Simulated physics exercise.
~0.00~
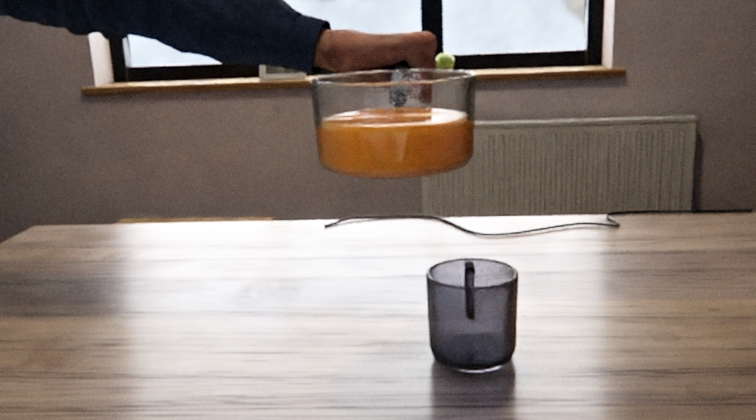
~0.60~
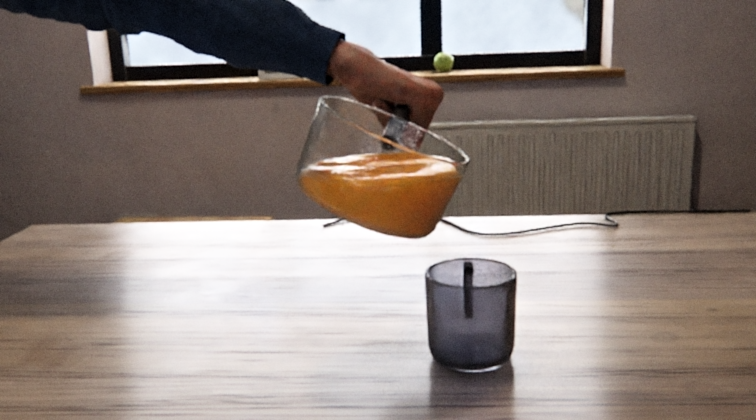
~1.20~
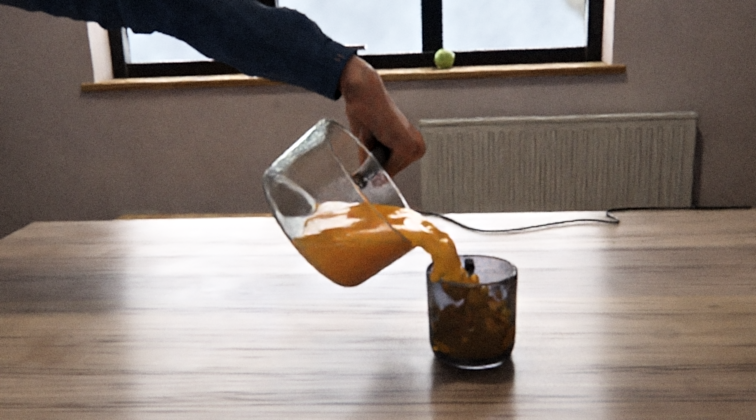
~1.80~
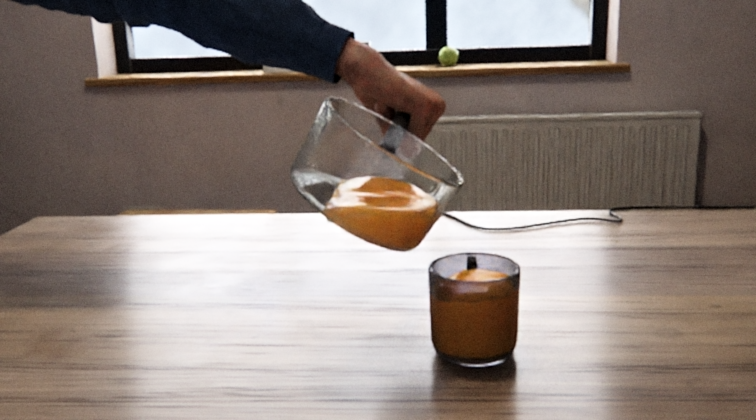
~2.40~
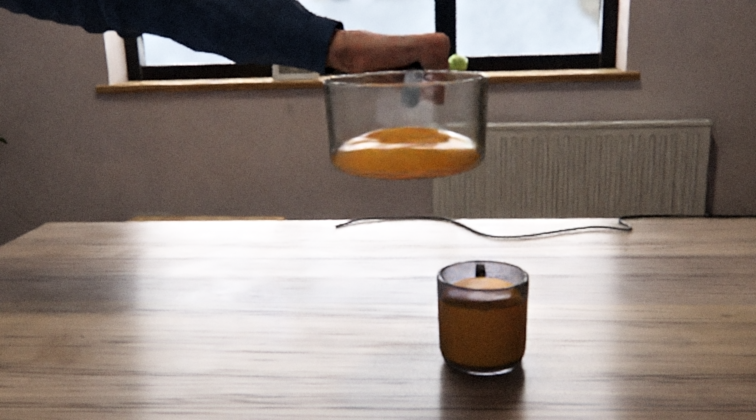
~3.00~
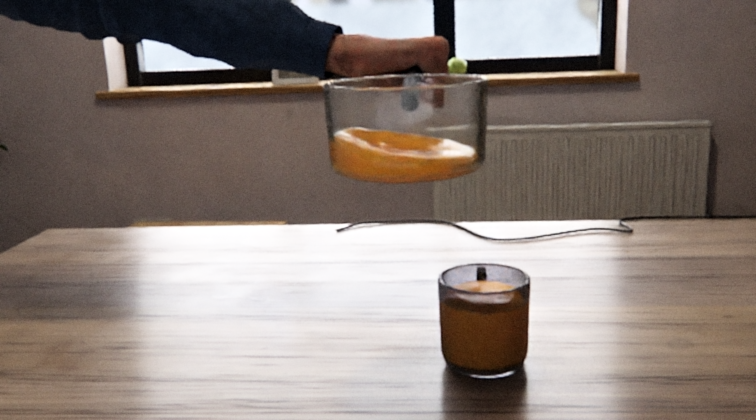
The clip opens with a hand holding a clear glass pot of orange juice above an empty, dark-tinted mug on a wooden table, with a window and a radiator behind. The hand moves slightly left and down as it tips the pot toward the mug. As the tilt steepens, juice streams over the right rim and splashes into the mug. The hand then turns the pot back, and the stream stops. Finally, the pot is raised level again with some juice still swaying inside, while the mug below stands mostly full of orange juice.
